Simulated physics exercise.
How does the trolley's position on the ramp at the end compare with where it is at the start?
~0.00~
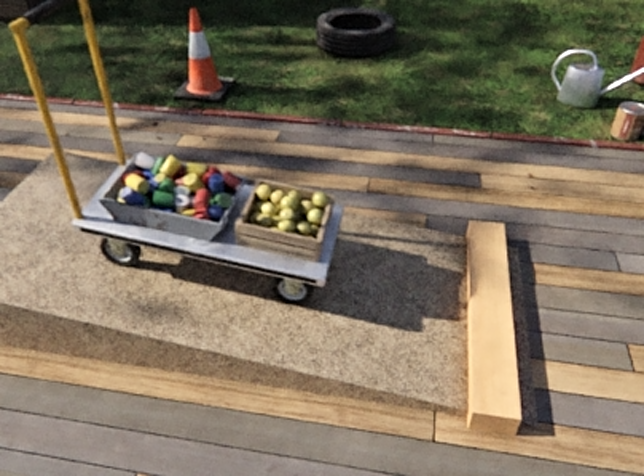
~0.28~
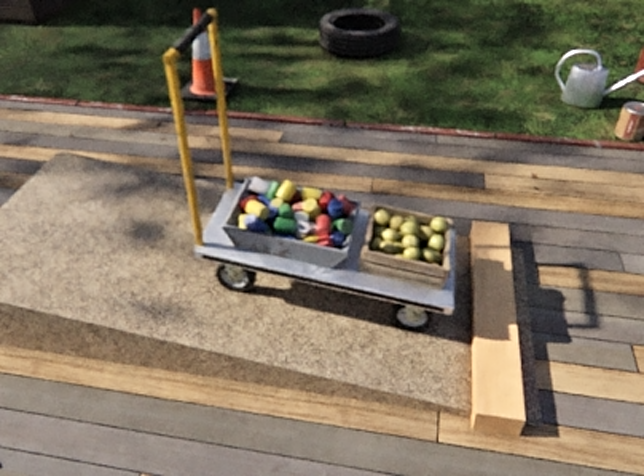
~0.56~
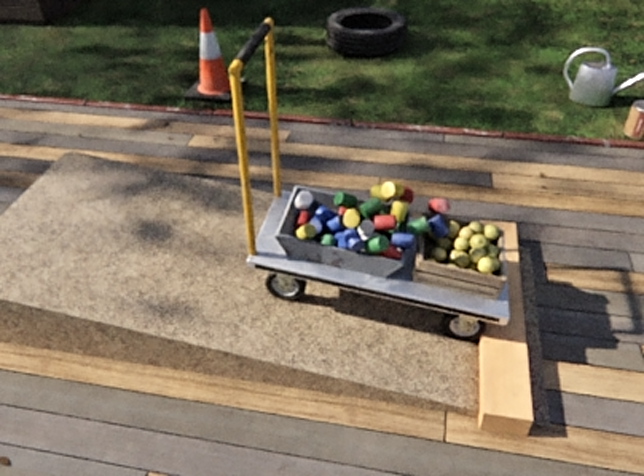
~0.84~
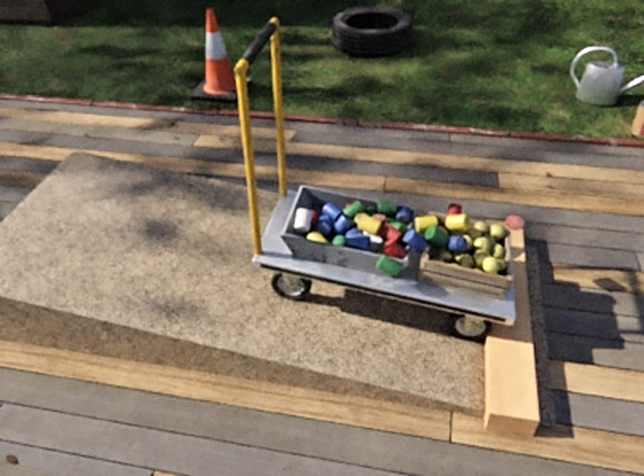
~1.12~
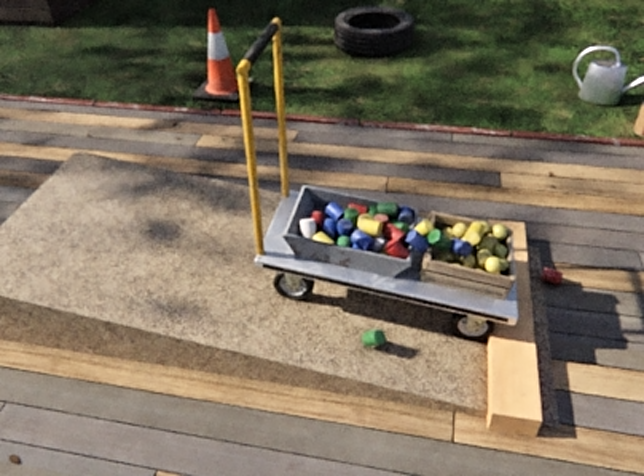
At the start the trolley is on the left part of the ramp, well short of the wooden step. By the end it is farther right and slightly lower, standing still against the step.
